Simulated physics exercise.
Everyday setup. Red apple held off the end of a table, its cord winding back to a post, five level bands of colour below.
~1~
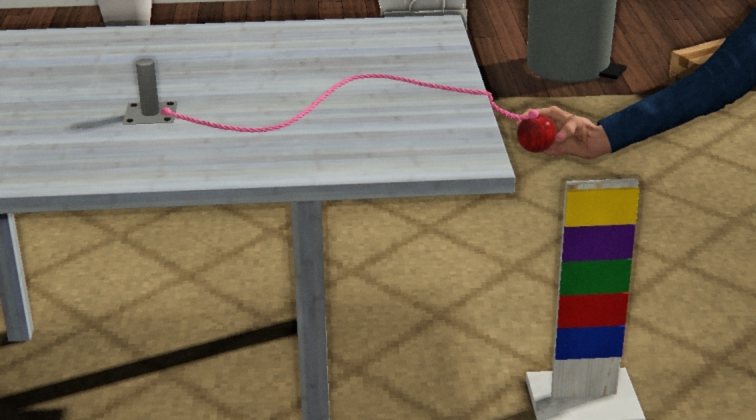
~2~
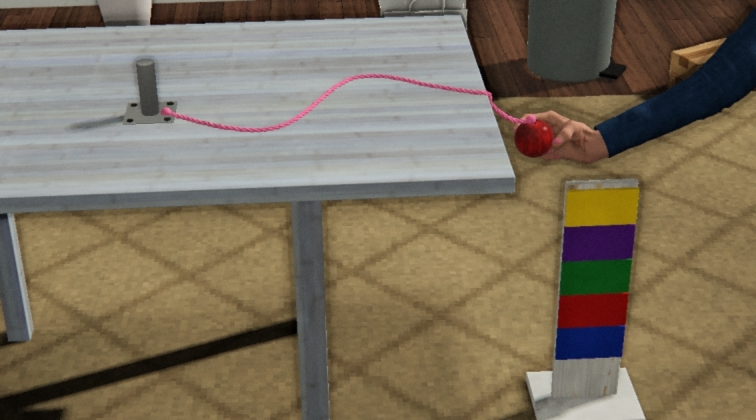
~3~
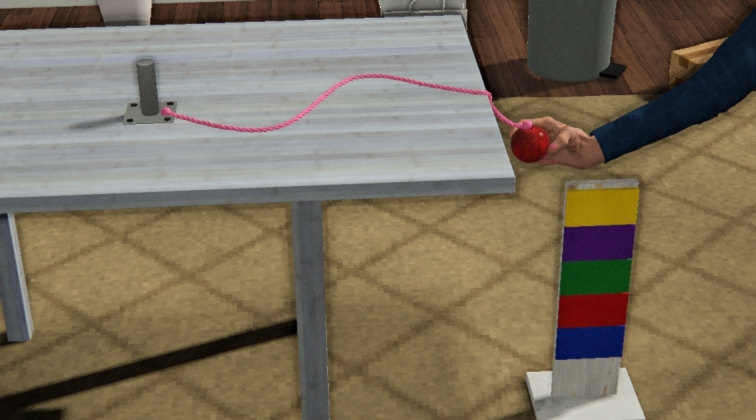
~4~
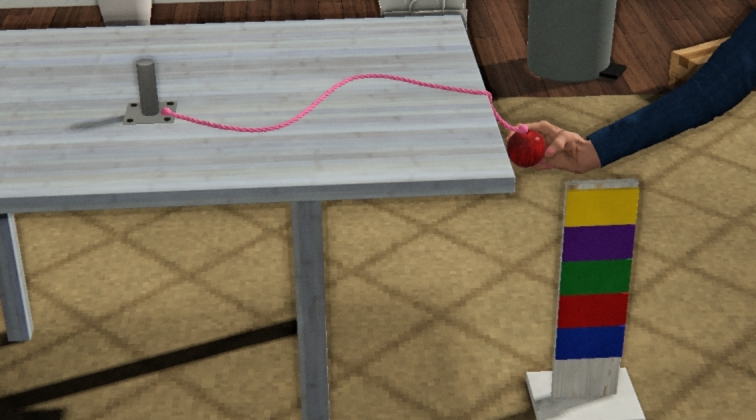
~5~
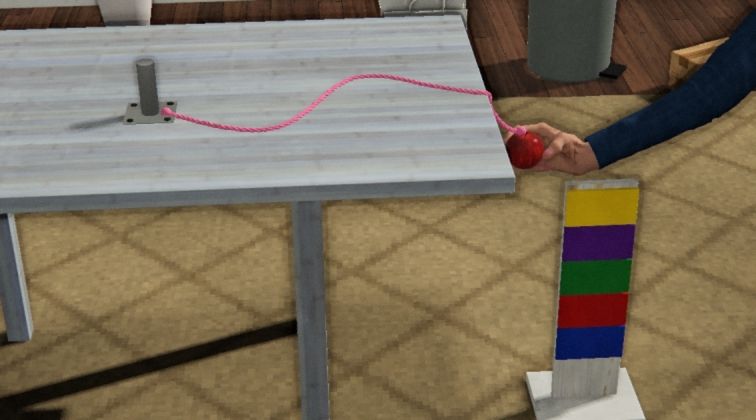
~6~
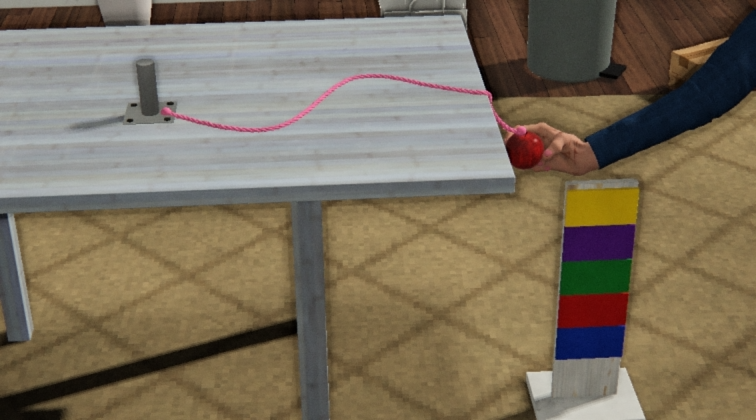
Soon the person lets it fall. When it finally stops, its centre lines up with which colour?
Purple.
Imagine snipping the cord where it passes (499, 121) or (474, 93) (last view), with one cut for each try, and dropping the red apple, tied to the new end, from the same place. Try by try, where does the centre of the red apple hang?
The pixels are (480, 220) and (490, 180), in that order.
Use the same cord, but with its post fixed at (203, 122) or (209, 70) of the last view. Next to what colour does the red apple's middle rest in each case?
Try one - green; try two - green.
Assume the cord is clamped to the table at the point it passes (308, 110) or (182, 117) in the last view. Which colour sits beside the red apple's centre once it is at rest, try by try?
Taking the two tries in turn, you'd get yellow and then purple.
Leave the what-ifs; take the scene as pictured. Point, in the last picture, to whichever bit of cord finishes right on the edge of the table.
That would be the bit at (406, 80).
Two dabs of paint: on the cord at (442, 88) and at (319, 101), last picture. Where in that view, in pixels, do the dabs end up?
Point one: (490, 138); point two: (365, 104).
Soon after, apple near (492, 228); level with yellow.
After that, apple near (491, 251); level with purple.
In the end, apple near (489, 249); level with purple. Its centre hangs level with the purple band.
